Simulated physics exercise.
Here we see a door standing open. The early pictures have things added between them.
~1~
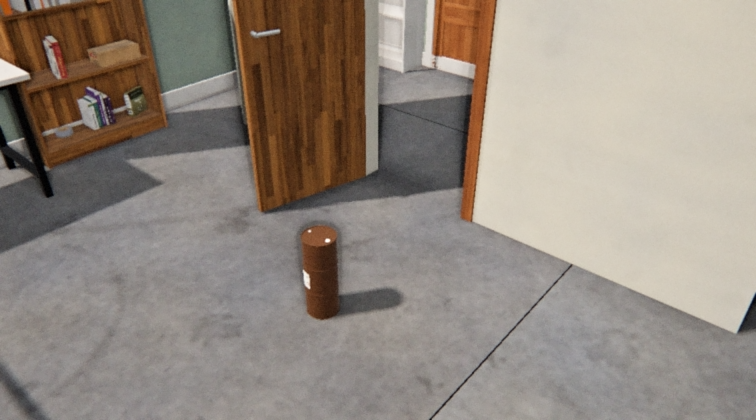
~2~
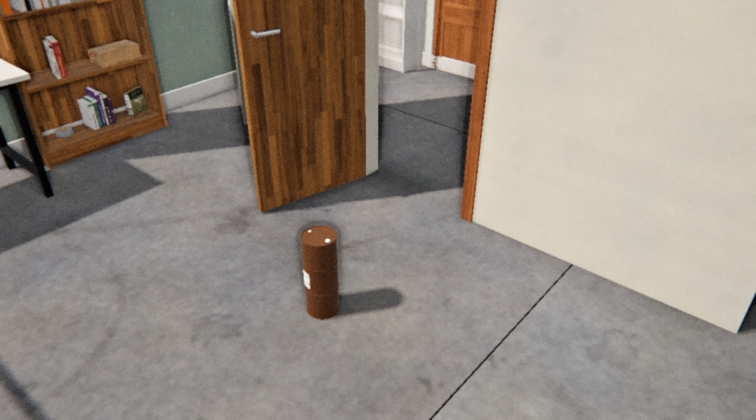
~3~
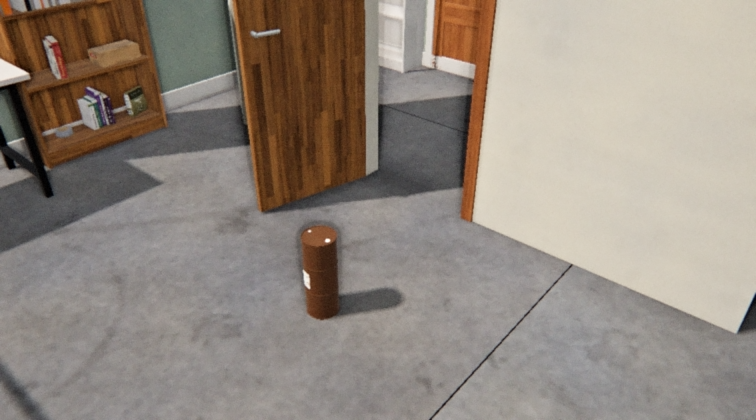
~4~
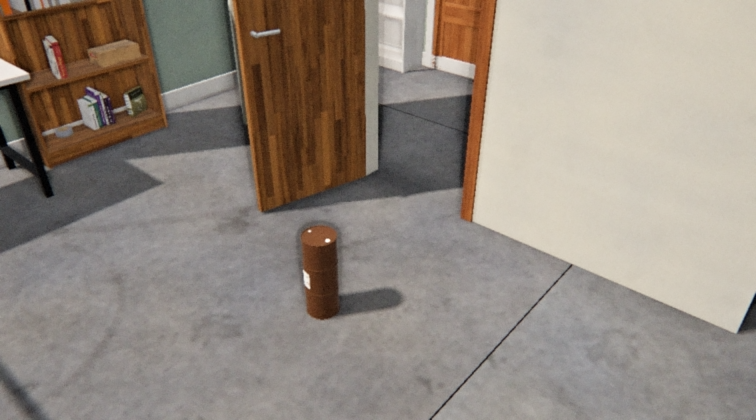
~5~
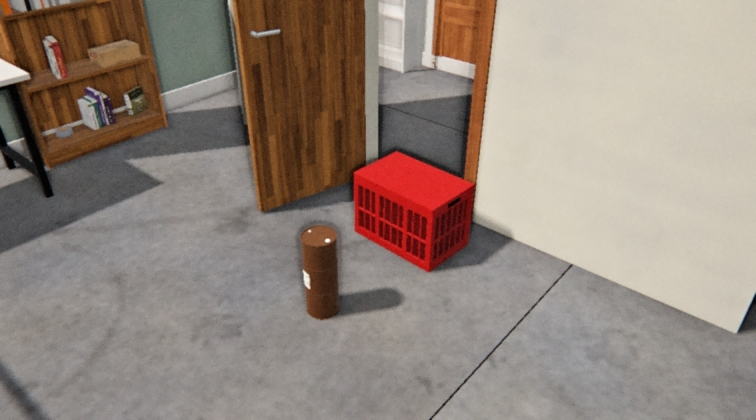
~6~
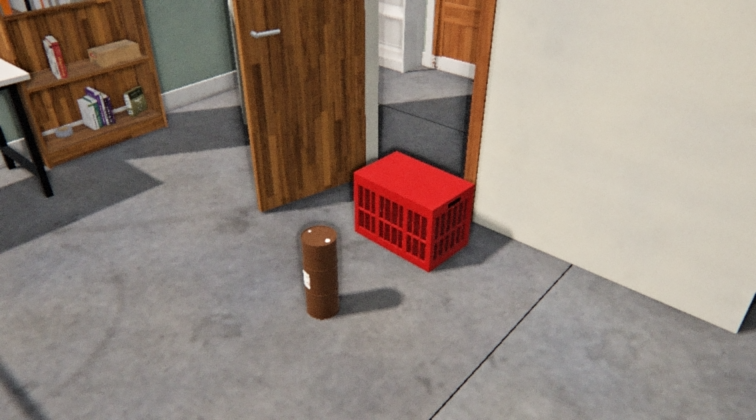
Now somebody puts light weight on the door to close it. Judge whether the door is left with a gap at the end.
A gap remains.
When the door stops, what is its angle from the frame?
Angle: About 55°.
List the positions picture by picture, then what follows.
Door wide open and still; brown canister (321, 273), in the first frame.
Door wide open and still; brown canister (321, 273), in the second frame.
Door wide open and still; brown canister (321, 273), in the third frame.
Door wide open and still; brown canister (321, 273), in the fourth frame.
Door wide open and still; brown canister (321, 273), in the fifth frame.
Door wide open and still; red chest (412, 209); brown canister (321, 273), in the sixth frame.
Then, 0.70 s on from there, open by 87°.
Then, 1.10 s on from there, open by 67°.
In the end, open by 54°; both unmoved. At the end, from the last picture's camera, red chest near (415, 209).
